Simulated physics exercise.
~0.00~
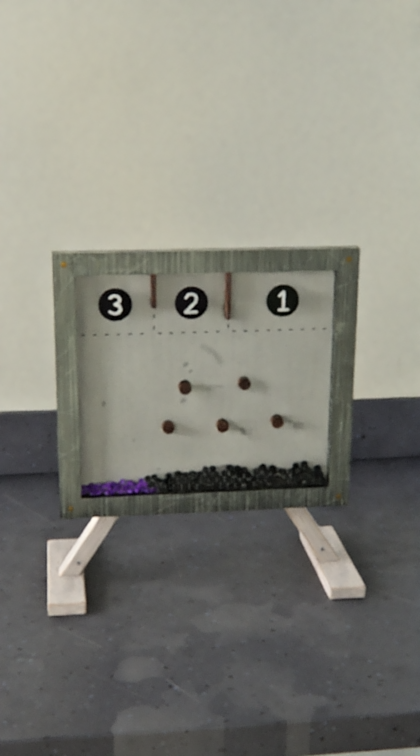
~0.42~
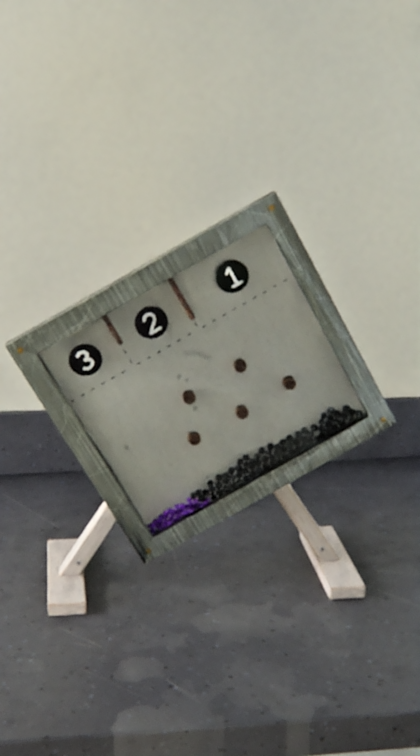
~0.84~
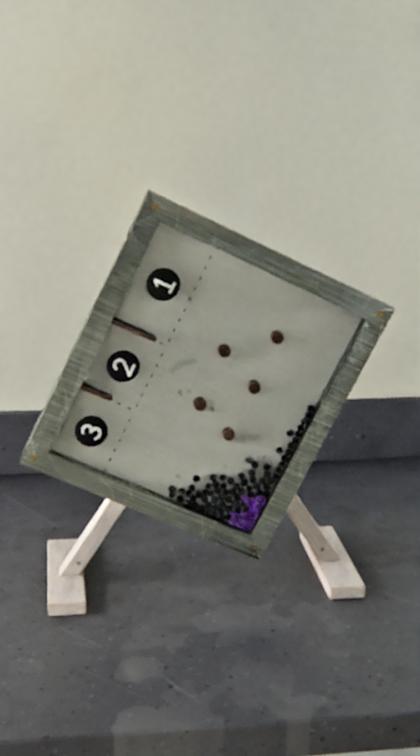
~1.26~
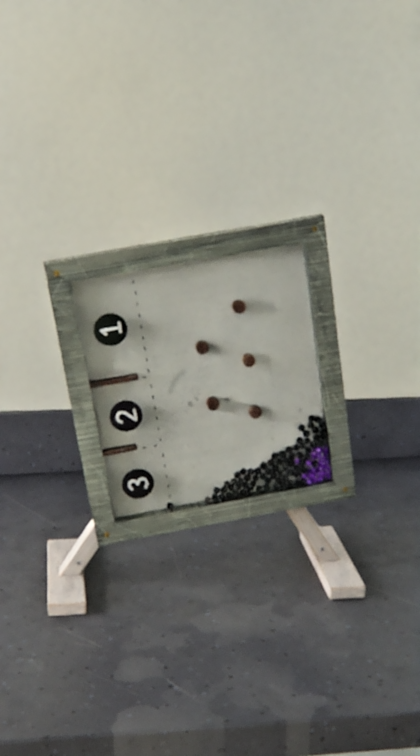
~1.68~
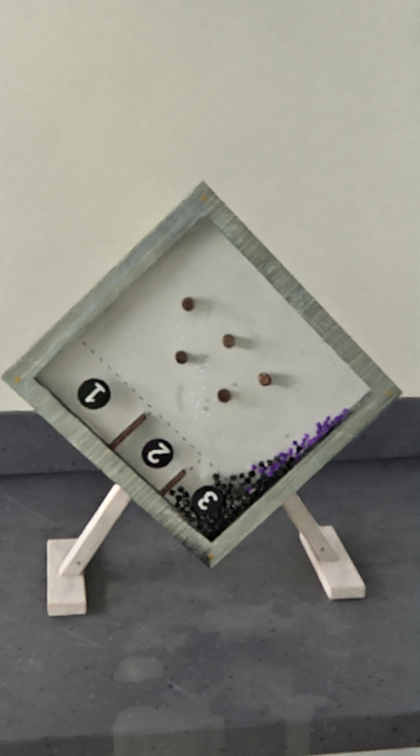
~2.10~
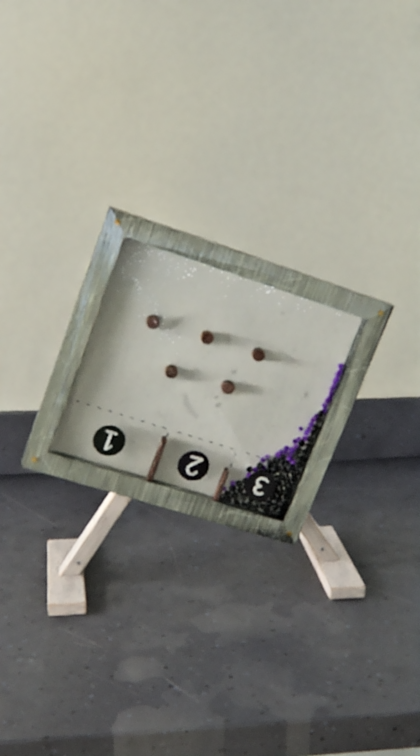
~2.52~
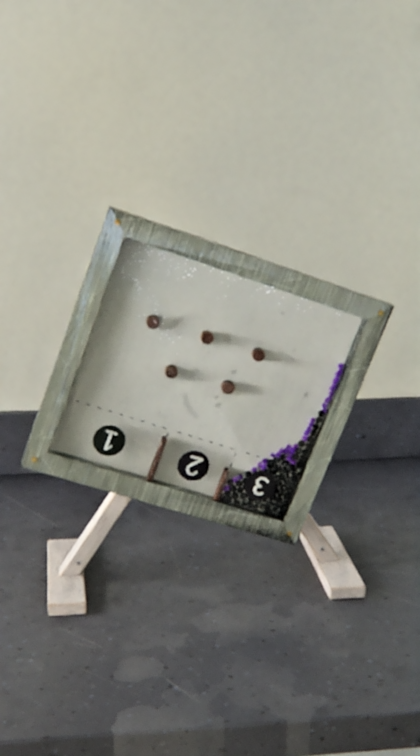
On a grey countertop, a framed clear case holding black and purple beads turned anticlockwise on its wooden stand until it was tilted nearly upside down, and the beads slid along its sides and settled heaped in and above pocket three.
